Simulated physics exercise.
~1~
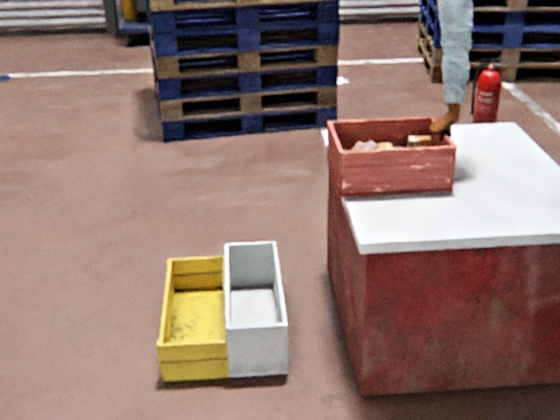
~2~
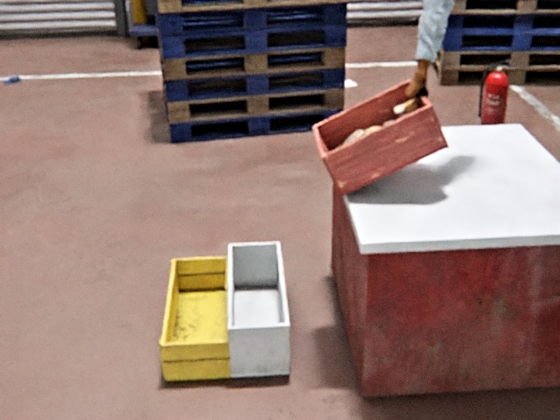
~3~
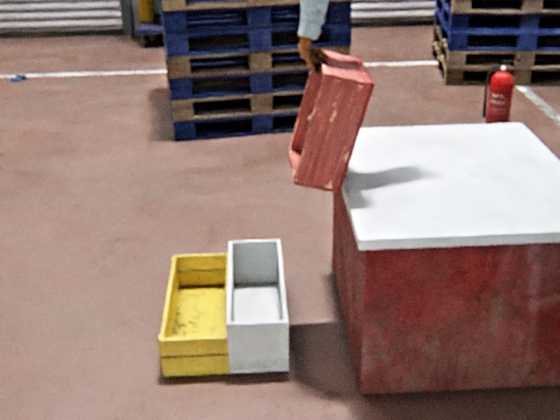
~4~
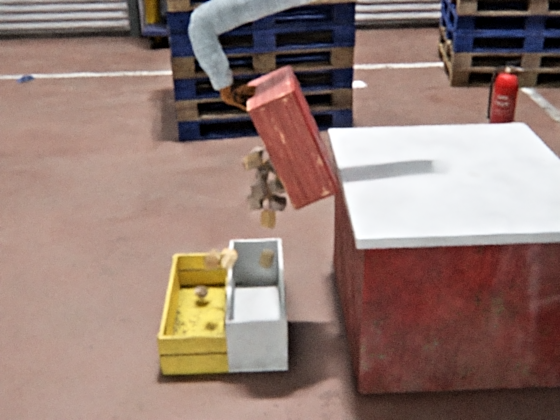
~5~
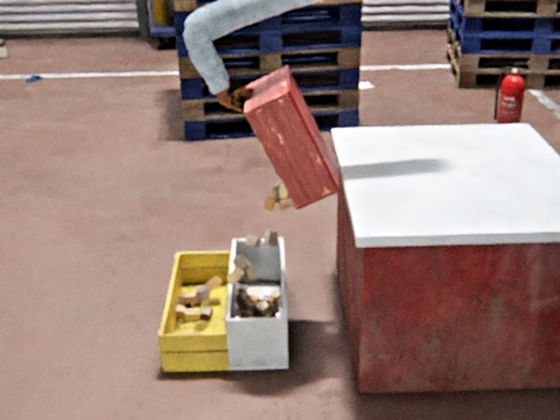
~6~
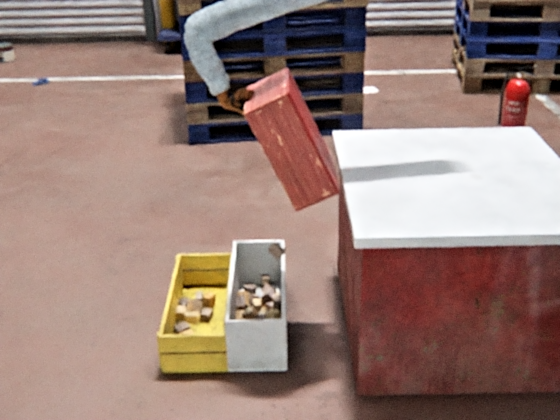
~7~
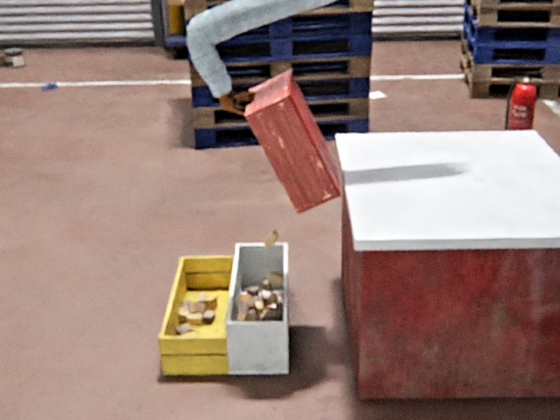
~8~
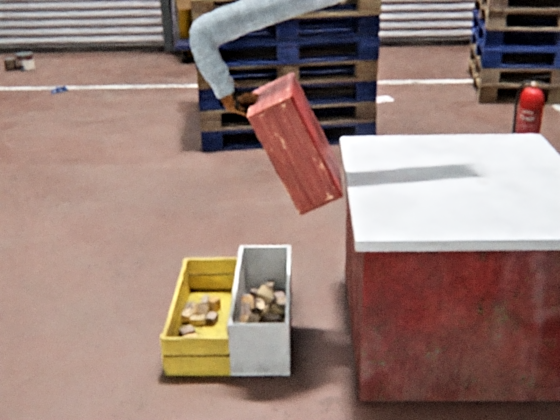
A red box full of small wooden offcuts sits at the corner of a white-topped red bench in a warehouse, seen from slightly above, with blue and brown pallets and a fire extinguisher behind. On the floor to the left stand an empty white box and, beyond it, an empty yellow one. A hand on the box's far end lifts it and swings it over leftward until its open side faces down. The pieces tumble out in a cluster, scattering into both boxes. The last few drop towards the white box, which ends up with the bigger heap, while the red box stays tipped in the hand.
